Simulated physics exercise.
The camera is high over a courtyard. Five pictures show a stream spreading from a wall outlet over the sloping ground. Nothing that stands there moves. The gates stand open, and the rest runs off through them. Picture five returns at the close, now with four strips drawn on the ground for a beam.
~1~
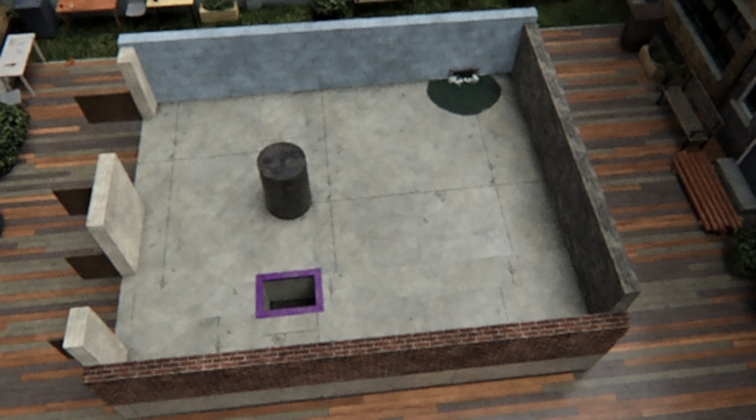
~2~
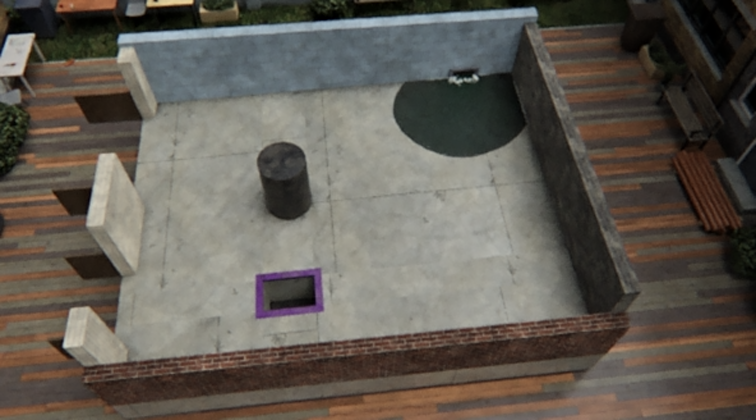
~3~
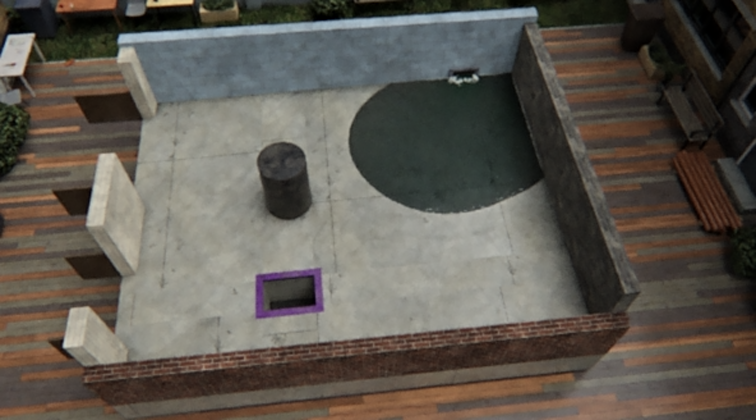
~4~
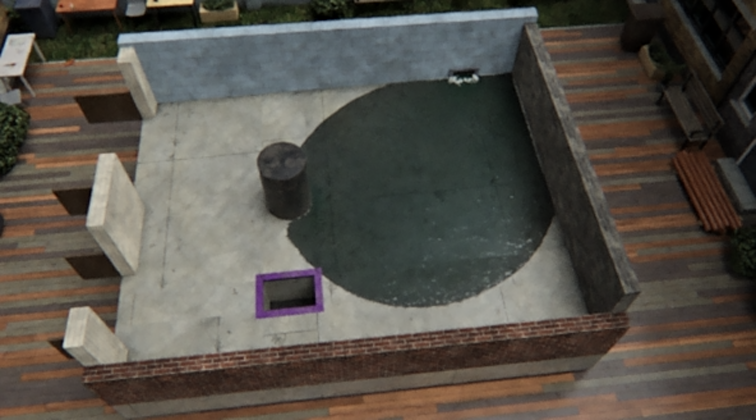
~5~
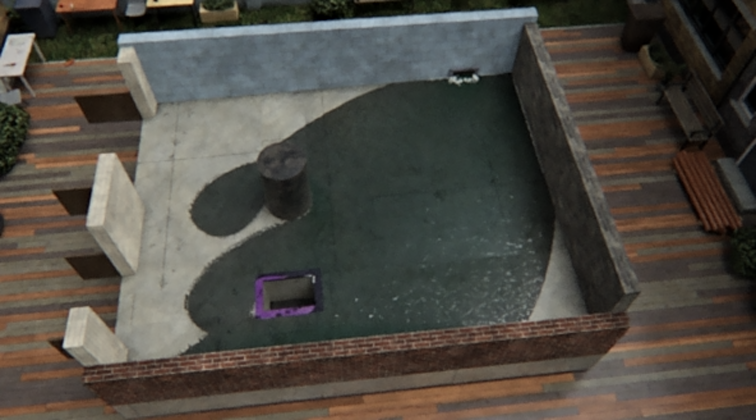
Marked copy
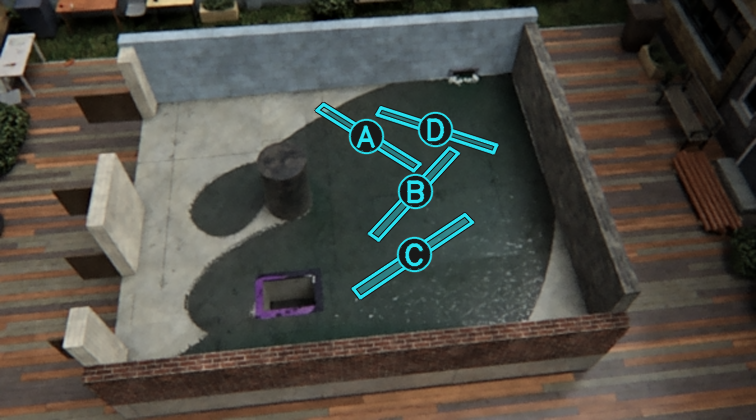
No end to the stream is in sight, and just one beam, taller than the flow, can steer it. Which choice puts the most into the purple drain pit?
C works best here.
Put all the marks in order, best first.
The order is C, B, A, D.
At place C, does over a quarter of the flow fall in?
Yes.
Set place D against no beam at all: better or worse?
It is worse.
In cyan, A from (320, 107) to (416, 167); B from (374, 236) to (453, 150); C from (356, 293) to (468, 218); D from (378, 111) to (495, 148).
With A, about 18 % of the stream goes into the purple drain pit, about 82 % out by the gates.
With B, about 32 % of the stream goes into the purple drain pit, about 68 % out by the gates.
With C, about 49 % of the stream goes into the purple drain pit, about 51 % out by the gates.
With D, about 8 % of the stream goes into the purple drain pit, about 92 % out by the gates.
